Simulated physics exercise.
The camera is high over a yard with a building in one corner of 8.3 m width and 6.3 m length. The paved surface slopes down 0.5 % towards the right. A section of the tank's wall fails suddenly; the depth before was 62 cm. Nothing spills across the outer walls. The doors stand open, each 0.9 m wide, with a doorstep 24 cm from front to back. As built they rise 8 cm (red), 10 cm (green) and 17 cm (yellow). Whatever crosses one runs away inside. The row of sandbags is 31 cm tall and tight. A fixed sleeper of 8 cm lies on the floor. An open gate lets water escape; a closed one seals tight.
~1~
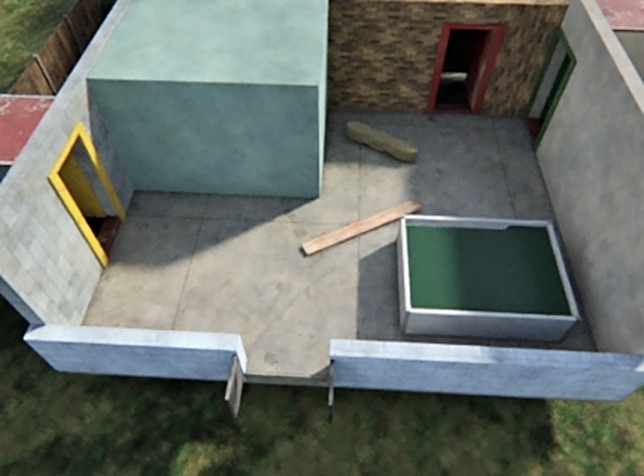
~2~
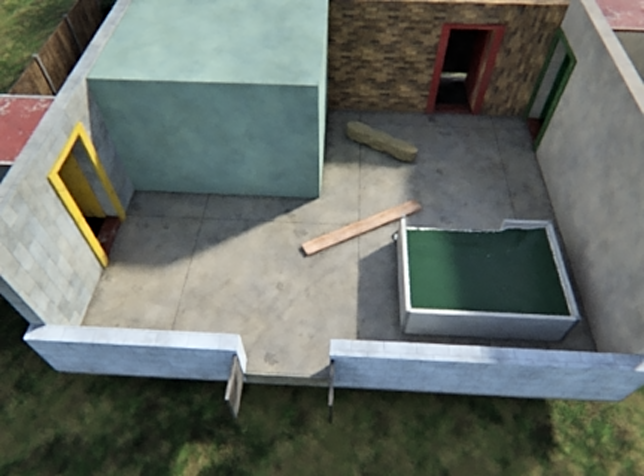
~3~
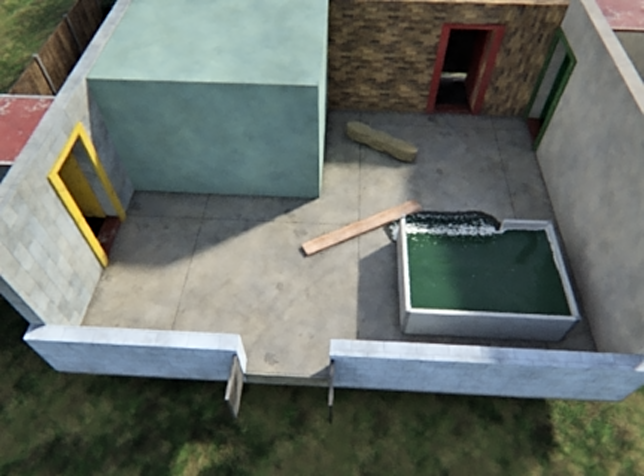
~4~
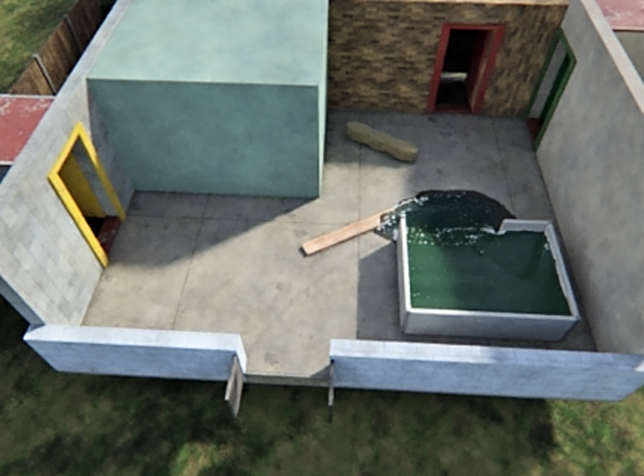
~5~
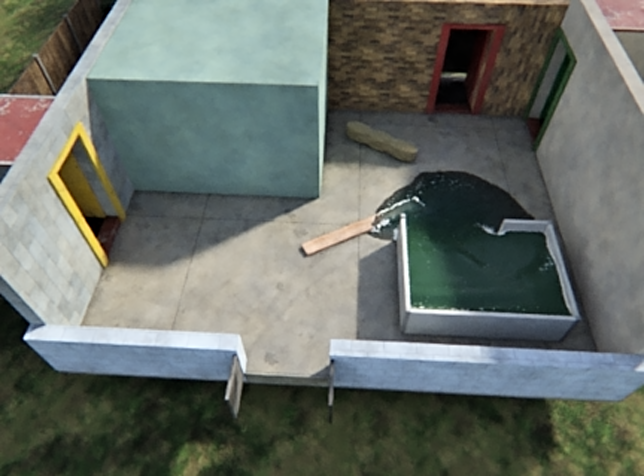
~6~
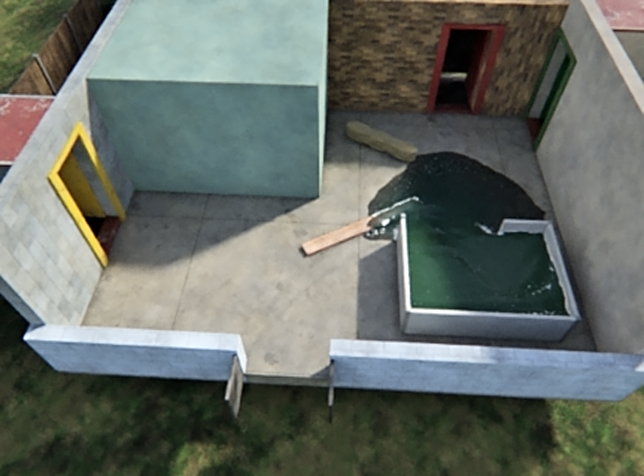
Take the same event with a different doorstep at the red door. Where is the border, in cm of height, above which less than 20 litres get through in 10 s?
Some 27 cm above the ground.
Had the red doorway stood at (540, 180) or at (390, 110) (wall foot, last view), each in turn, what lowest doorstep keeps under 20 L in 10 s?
About 12.0 and 15 cm.
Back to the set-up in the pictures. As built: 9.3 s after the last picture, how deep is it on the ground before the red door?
Some 8.0 cm.
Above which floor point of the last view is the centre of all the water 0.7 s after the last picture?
Around (458, 243).
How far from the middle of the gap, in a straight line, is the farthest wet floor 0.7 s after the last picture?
Some 4.0 m out.
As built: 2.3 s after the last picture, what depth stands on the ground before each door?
In cm: Red 25, green 20, yellow 0.
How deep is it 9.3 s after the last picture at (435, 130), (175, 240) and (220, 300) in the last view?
About 7, 1 and 2 cm.
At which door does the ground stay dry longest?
It is the yellow one.
Then, 0.7 s after the last picture water covers 35 % of the floor, deepest (38 cm) near (406, 217); 14 cm at the red door, 12 litres in over its 8 cm doorstep.
Then, 2.3 s after the last picture water covers 45 % of the floor, deepest (30 cm) near (337, 118); 25 cm at the red door, 229 litres in over its 8 cm doorstep.
Then, 9.3 s after the last picture water covers 85 % of the floor, deepest (15 cm) near (606, 378); 8 cm at the red door, 385 litres in over its 8 cm doorstep.
At the red door as built, the water peaked near 27 cm, 1.7 s after the last picture.
With a doorstep of 23.5 cm, 42 litres would have come in within the 10 s; with 32 cm, 3 litres. So under 20 litres takes about 27 cm.
